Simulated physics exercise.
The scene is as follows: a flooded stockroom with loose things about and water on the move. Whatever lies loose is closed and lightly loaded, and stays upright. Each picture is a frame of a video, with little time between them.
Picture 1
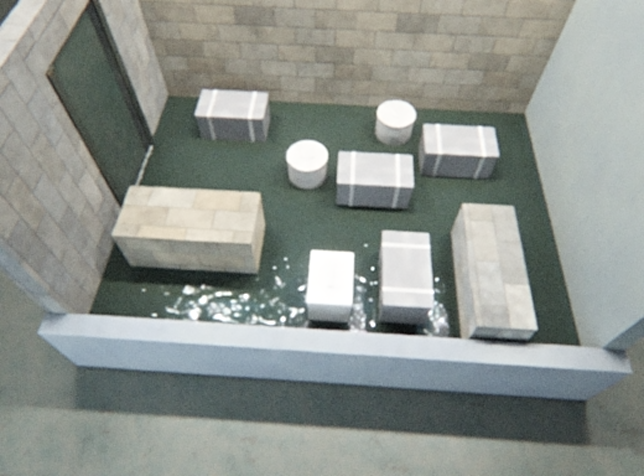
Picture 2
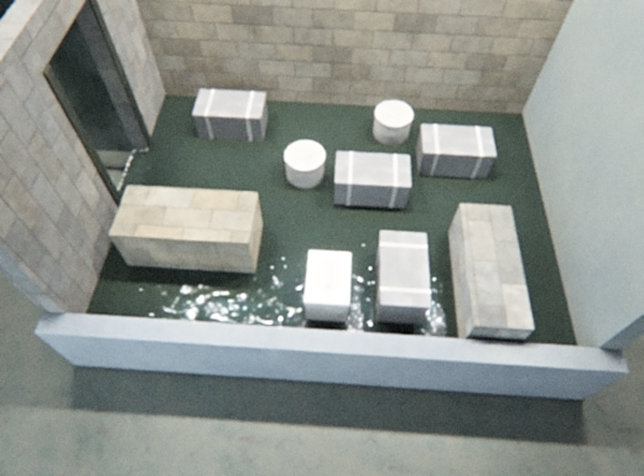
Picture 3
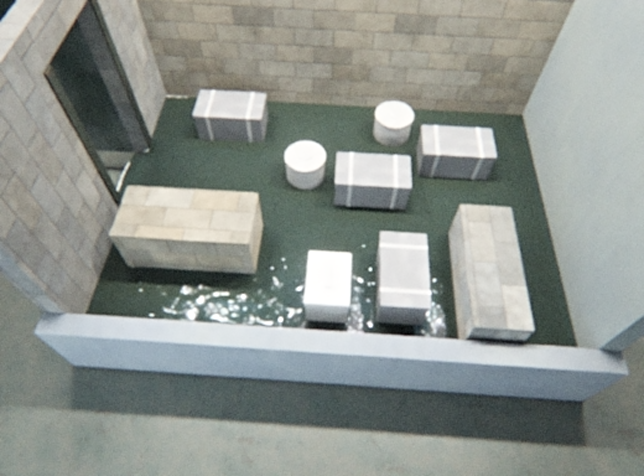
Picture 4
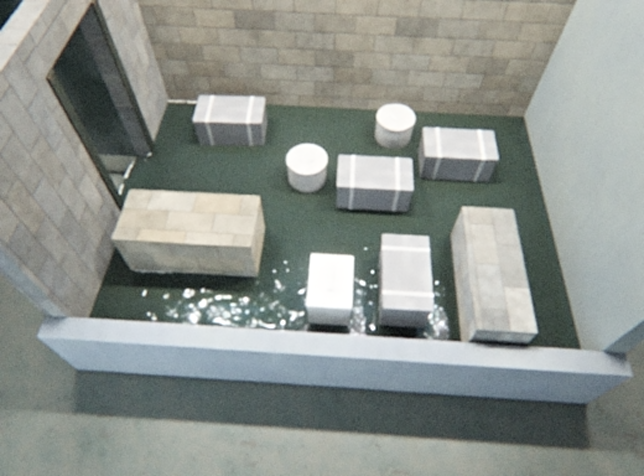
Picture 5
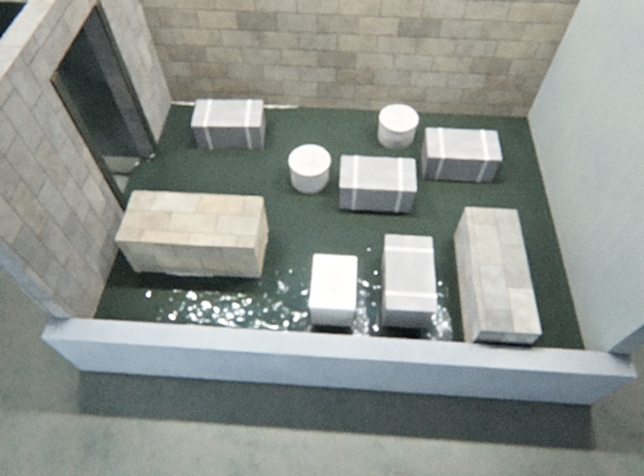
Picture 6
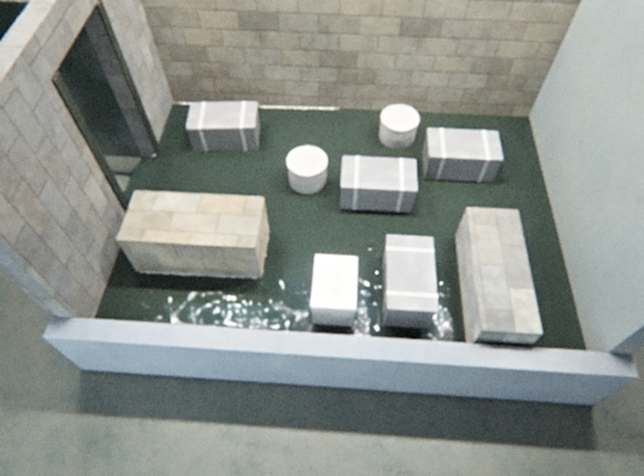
A flooded stockroom with pale brick walls and dark green water is seen from high above its low front wall. Two white round tubs sit among grey banded trunks, with a small white box near the front, large beige blocks at left and right, and a dark doorway at left. The view shifts very slightly as the back-left trunk drifts a little toward the front, while the other objects barely move.
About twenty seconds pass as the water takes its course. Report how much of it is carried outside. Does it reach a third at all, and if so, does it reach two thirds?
Lands mid-band.
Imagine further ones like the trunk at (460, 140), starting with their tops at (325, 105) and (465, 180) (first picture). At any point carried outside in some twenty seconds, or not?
Escapes, remains.
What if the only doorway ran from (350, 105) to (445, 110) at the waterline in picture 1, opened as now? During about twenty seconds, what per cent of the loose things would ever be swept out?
Estimated share: Around 90 %.
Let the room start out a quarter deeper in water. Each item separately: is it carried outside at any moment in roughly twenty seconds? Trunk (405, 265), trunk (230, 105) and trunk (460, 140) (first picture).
The first one never leaves, the middle one exits, the final one never leaves.
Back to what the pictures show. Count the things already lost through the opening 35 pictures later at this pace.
I get 3.
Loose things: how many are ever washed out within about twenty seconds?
Tally: 3.
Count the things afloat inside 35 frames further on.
So that is 4.
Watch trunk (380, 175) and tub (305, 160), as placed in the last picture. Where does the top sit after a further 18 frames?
(287, 159) and (172, 187), roughly.
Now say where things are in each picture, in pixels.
In the first picture, a trunk at (232, 104) floats; a tub at (307, 155) floats; 0 of 7 have shifted.
In the second picture, a trunk at (230, 103) floats; a tub at (305, 155), afloat; 0 of 7 have shifted.
In the third picture, a trunk at (230, 104), afloat; a tub at (305, 156), afloat; 0 of 7 have shifted.
In the fourth picture, a trunk at (230, 109), afloat, close to its start; a tub at (307, 159) floats; 0 of 7 have shifted.
In the fifth picture, a trunk at (228, 113), afloat, close to its start; a tub at (310, 160) floats; 1 of 7 have shifted.
In the sixth picture, a trunk at (222, 115) floats, close to its start; a tub at (307, 161) floats, close to its start; 1 of 7 have shifted.
A moment on, 0 of 7 are out; 7 afloat.
Next, 1 of 7 are out; 6 afloat.
Later, 3 of 7 are out; 4 afloat.
In the end, 3 of 7 are out; 4 afloat.
